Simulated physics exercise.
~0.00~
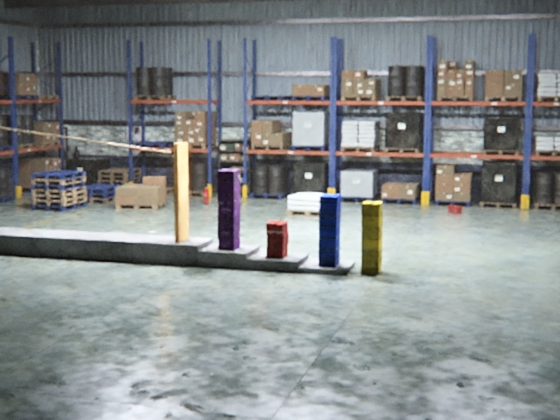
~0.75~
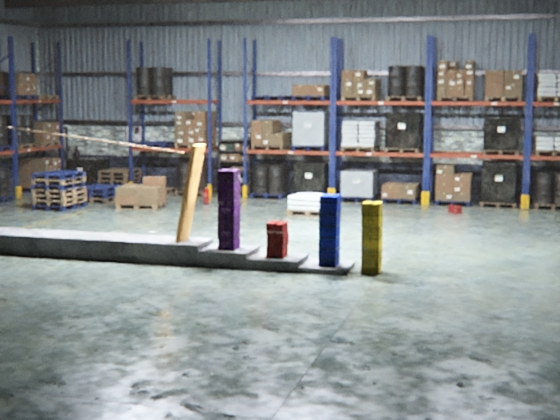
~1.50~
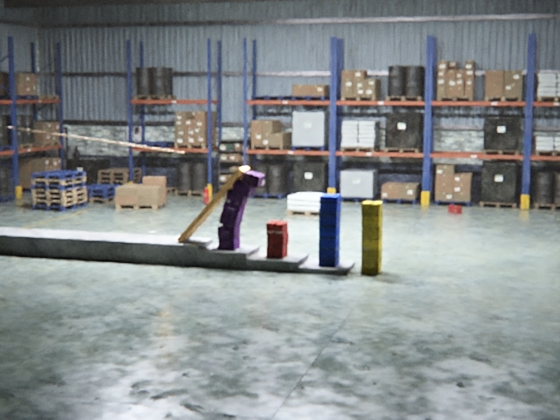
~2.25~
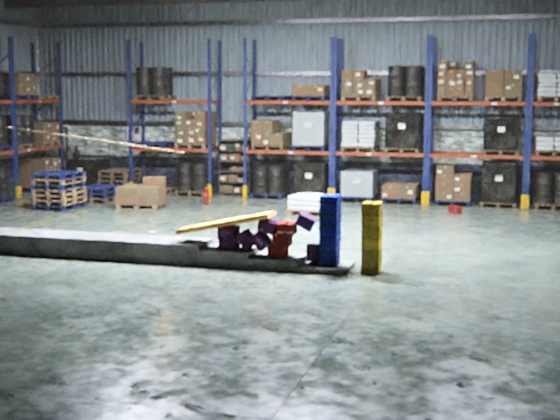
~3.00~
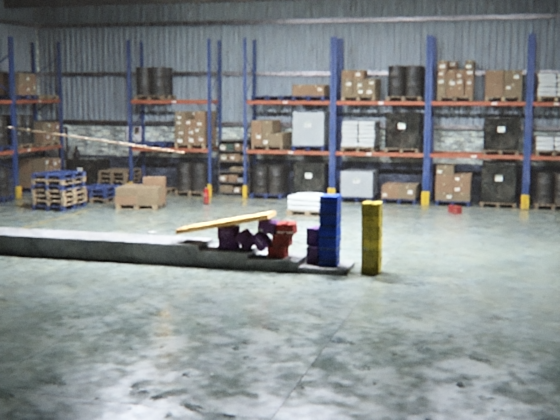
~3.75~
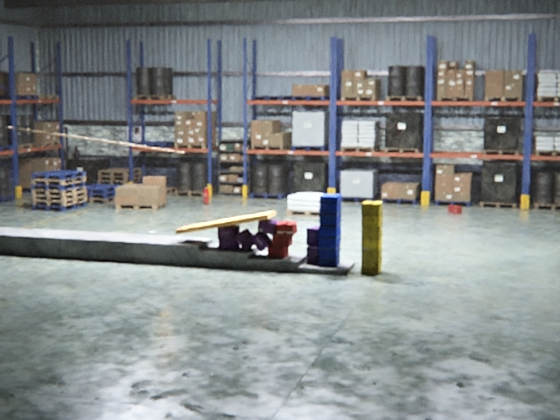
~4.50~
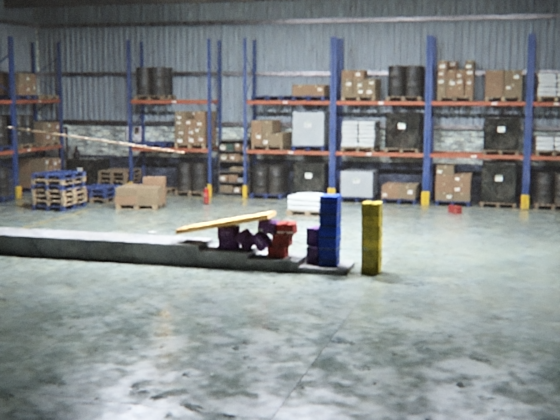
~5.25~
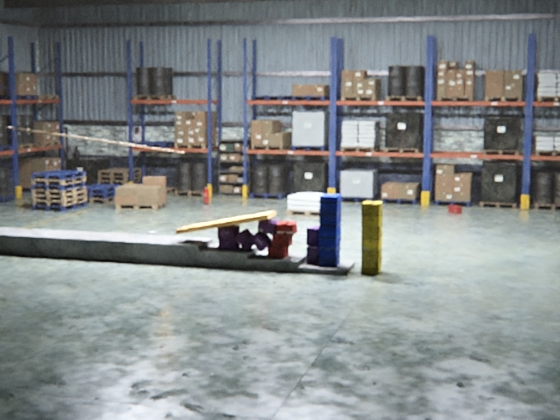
A tall board tips right and topples the purple stack, while blue and yellow stacks stay standing.
